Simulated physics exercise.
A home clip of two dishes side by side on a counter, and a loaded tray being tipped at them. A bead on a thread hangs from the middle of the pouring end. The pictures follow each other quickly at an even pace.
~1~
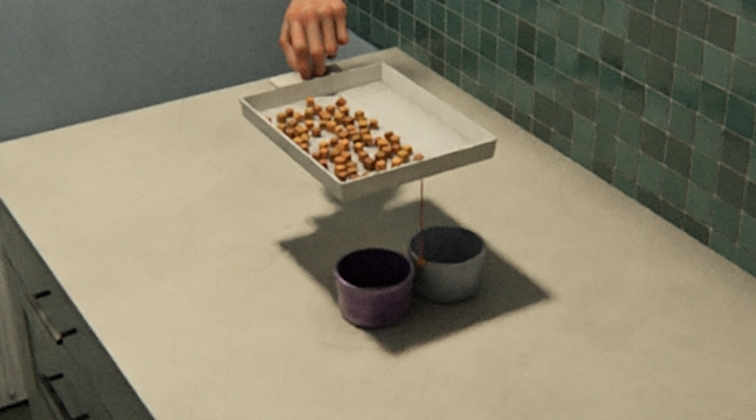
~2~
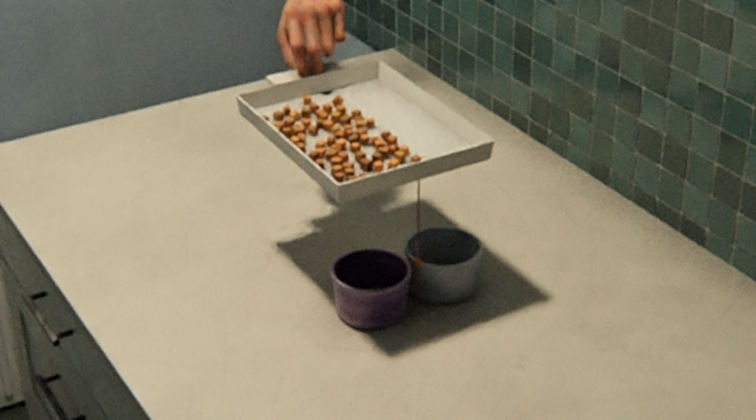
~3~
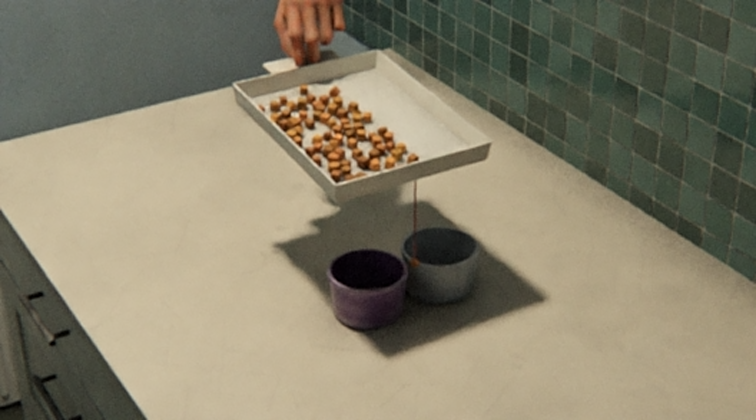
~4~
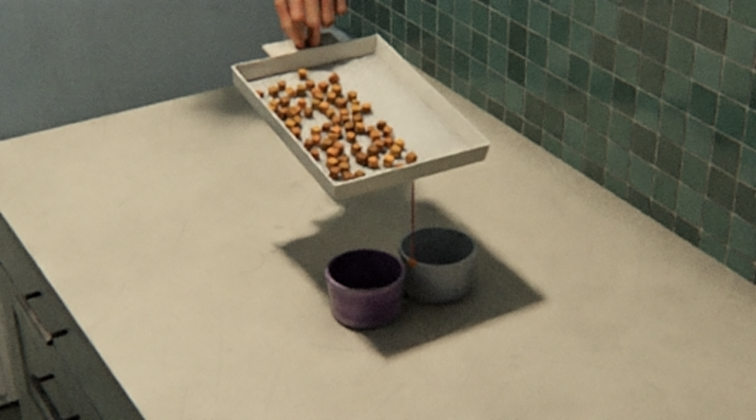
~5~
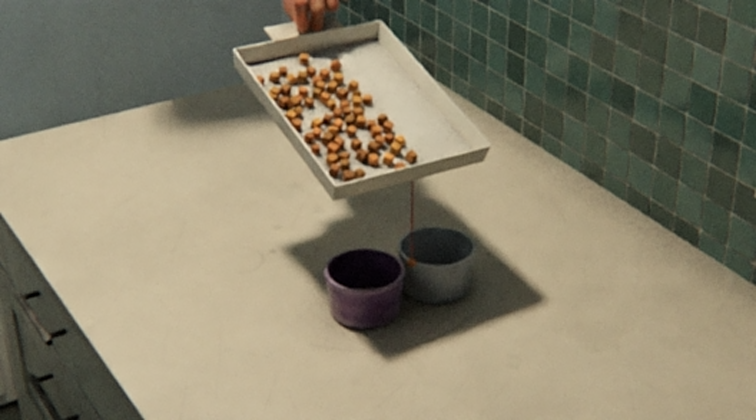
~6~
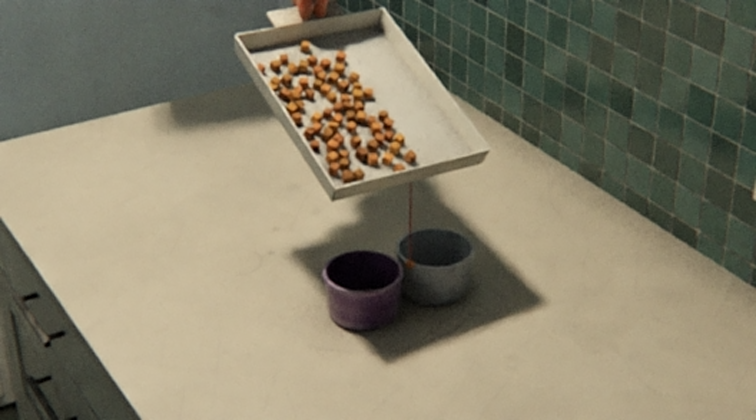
A hand raised the back of a white tray of small brown cubes, tilting it gradually steeper above a purple dish and a gray one, while the cubes stayed on it and a thread hung from its front.
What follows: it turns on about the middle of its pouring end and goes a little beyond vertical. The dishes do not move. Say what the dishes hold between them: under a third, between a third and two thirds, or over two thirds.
Caught overall: Under a third.
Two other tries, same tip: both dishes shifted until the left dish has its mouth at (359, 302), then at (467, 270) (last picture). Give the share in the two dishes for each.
First some 10, then 30 per cent.
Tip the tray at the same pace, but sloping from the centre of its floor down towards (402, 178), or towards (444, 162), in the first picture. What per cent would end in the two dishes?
About 0 and 0 per cent.
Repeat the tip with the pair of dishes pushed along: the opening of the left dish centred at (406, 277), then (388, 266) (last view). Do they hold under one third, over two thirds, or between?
First under a third, then under a third.
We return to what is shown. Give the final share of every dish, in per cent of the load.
Left dish: 0 %, right dish: 0 %.
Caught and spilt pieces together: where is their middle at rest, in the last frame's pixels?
Around (456, 356).
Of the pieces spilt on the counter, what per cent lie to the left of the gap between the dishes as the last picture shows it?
Near 10 %.
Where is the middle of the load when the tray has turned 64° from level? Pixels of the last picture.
Roughly at (394, 155).
Soon, tray tipped steeply; nearly all on the tray; a stray few in the air.
A while on, tray tipped past a quarter turn; nearly all on the tray; a small part outside both; a small part in the air.
Towards the end, tray tipped past a quarter turn; all outside both.
Finally, tray tipped past a quarter turn; none in the left dish; none in the right dish; all outside both.
